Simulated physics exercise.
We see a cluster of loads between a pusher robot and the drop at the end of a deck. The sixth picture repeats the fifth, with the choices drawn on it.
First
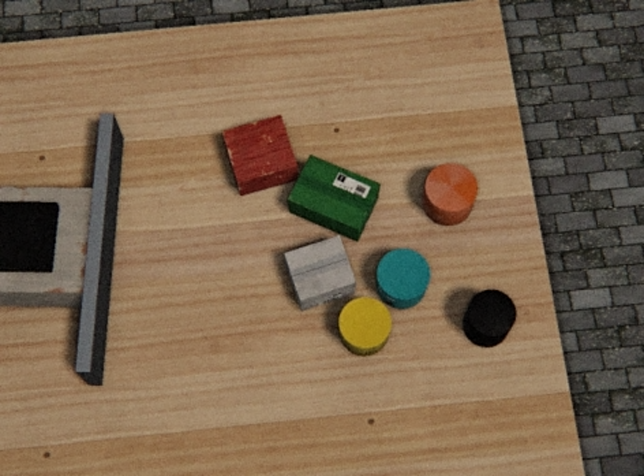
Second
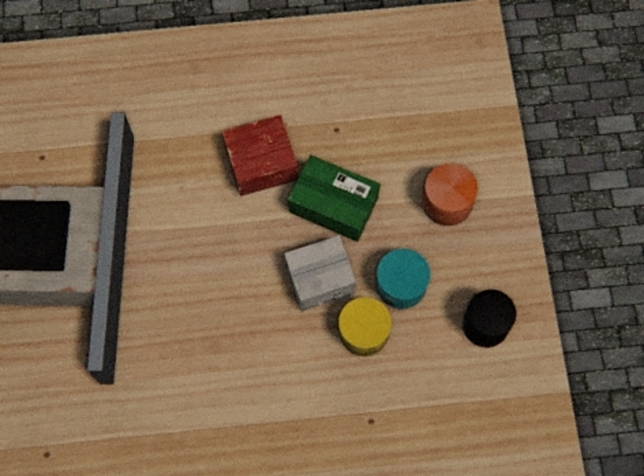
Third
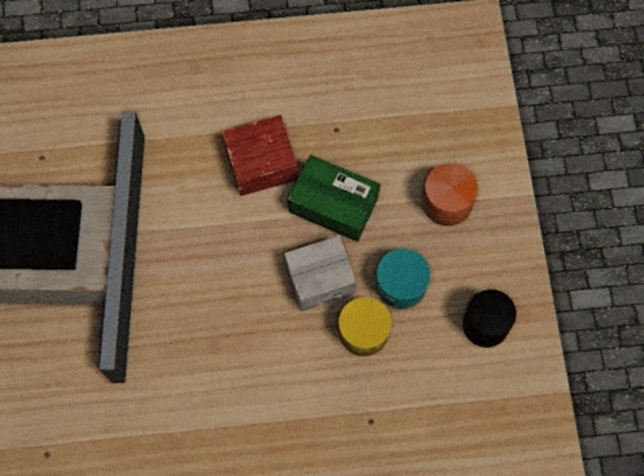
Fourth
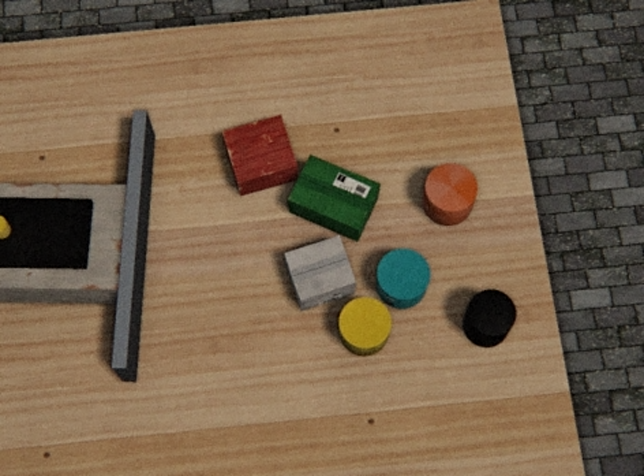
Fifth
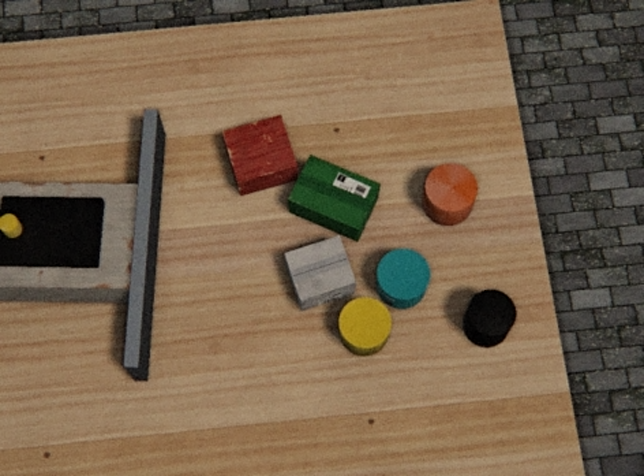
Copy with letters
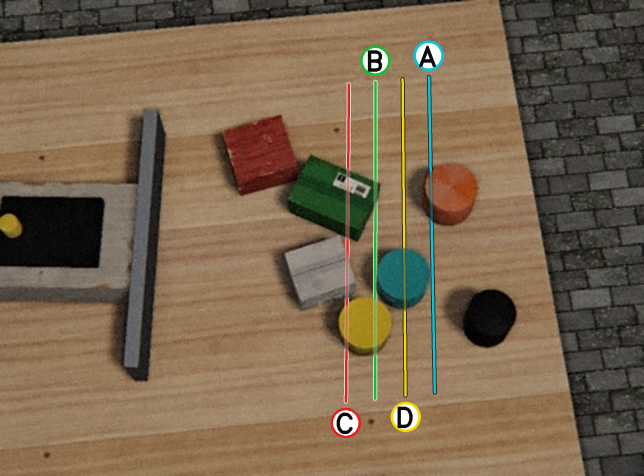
On a wooden deck beside grey paving, a pusher robot edging slowly right toward a cluster of still, colourful boxes and canisters.
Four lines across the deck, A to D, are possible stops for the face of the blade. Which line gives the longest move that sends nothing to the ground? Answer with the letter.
A.
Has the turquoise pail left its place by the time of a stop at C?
Yes.
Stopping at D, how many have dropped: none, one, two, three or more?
In all, none.
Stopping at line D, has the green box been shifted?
Yes.
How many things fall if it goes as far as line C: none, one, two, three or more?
In all, none.
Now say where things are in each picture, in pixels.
In the first picture, yellow pail (365, 328); black canister (489, 319); orange canister (450, 195).
In the second picture, robot (23, 234); green box (334, 198).
In the third picture, robot (35, 233); turquoise pail (402, 280).
In the fourth picture, robot (46, 232); yellow pail (365, 328).
In the fifth picture, robot (58, 231); orange canister (450, 195); green box (334, 198); white box (320, 274).
On the marked copy, A at (432, 227); B at (375, 232); C at (348, 235); D at (404, 229).
With A. Early on, robot (164, 221); red crate (291, 154); green box (352, 204).
Further on, robot (268, 211); orange canister (462, 190); turquoise pail (442, 280).
At the end, robot (348, 203); orange canister (517, 174); turquoise pail (519, 273); nothing has fallen.
As for the rest, B is safe but short; C is safe but short; D is safe but short.
